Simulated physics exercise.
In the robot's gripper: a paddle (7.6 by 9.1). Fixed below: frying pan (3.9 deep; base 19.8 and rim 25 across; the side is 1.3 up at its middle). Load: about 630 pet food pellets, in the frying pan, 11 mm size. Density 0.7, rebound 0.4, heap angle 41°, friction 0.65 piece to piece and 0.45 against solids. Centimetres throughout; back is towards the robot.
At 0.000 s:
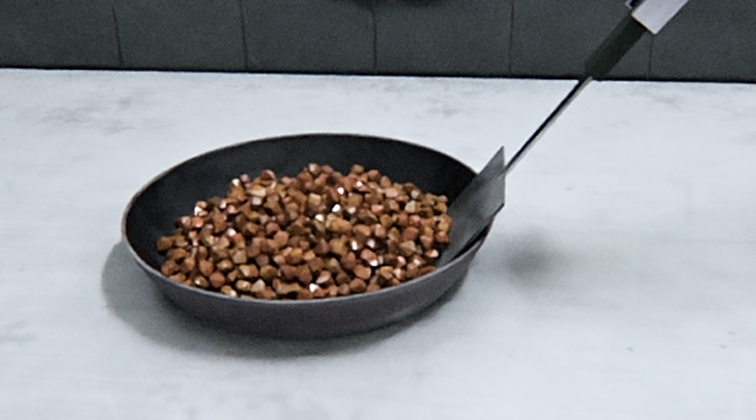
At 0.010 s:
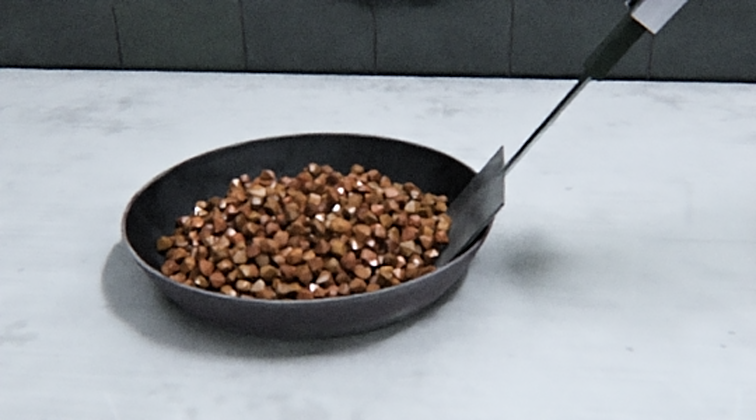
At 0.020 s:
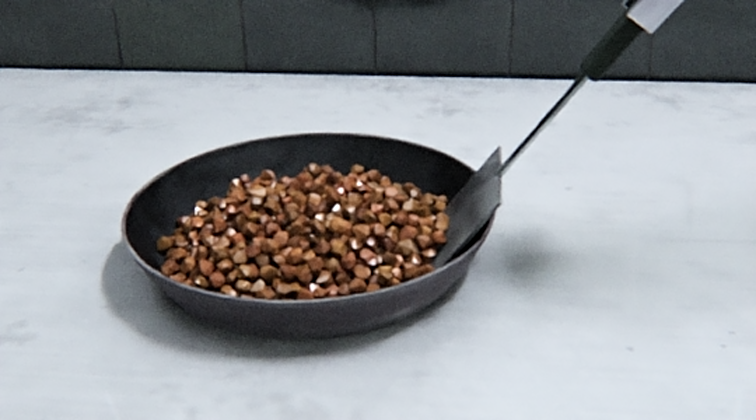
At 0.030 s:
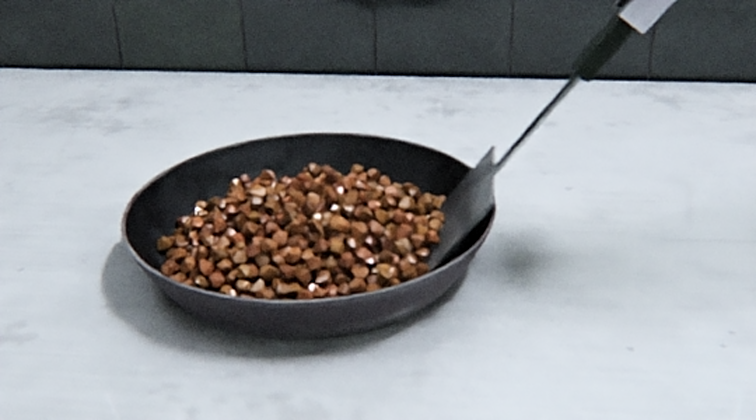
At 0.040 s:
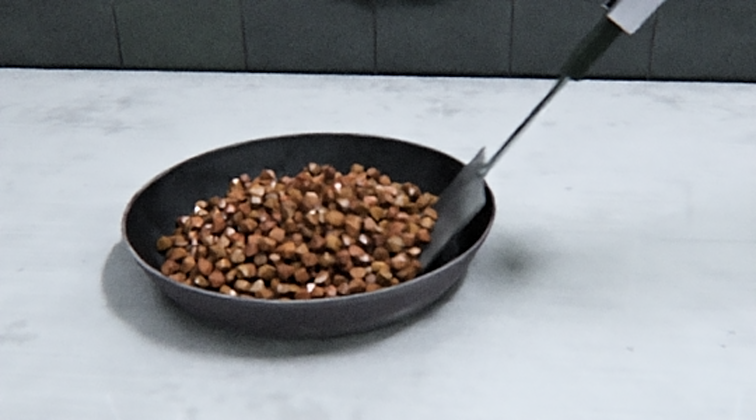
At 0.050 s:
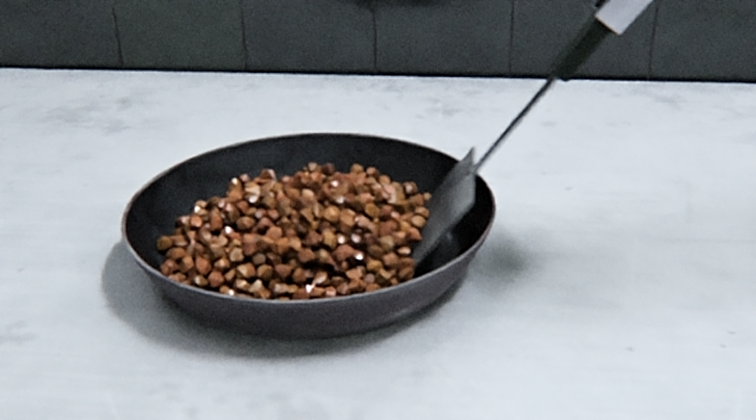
On a pale marbled countertop, a spatula in a robot's gripper rested at the right side of a dark frying pan heaped with brown pellets, then slid a short way left, nudging the nearest ones.
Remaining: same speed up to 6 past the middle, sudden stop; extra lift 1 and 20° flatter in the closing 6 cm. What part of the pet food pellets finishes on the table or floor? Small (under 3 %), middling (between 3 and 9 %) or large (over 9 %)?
Answer: Middling; between 3 and 9 % of the pet food pellets finish on the table or floor.
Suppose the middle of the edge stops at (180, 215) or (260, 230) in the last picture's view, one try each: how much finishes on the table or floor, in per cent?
Some 30 and 0 per cent.
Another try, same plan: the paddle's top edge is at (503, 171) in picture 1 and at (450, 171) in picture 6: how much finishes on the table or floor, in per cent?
Some 15 per cent.
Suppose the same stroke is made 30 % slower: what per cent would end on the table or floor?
Then about 5 per cent.
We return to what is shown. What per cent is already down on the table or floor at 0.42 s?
About 4 per cent.
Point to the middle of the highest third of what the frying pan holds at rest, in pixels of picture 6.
Around (204, 200).
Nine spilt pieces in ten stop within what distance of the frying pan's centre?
Some 20 cm.
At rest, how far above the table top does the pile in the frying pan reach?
Roughly 6.5 cm.
After 0.12 s, sloping 54°, highest piece 5 above the table; 631 in the frying pan.
After 0.18 s, sloping 46°, highest piece 6 above the table; 631 in the frying pan.
After 0.42 s, sloping 34°, highest piece 6 above the table; 601 in the frying pan, 30 on the table or floor.
After 1.47 s, sloping 34°, highest piece 6 above the table; 601 in the frying pan, 30 on the table or floor.
At rest, 601 in the frying pan, 30 on the table or floor. That is 5 % on the table or floor.
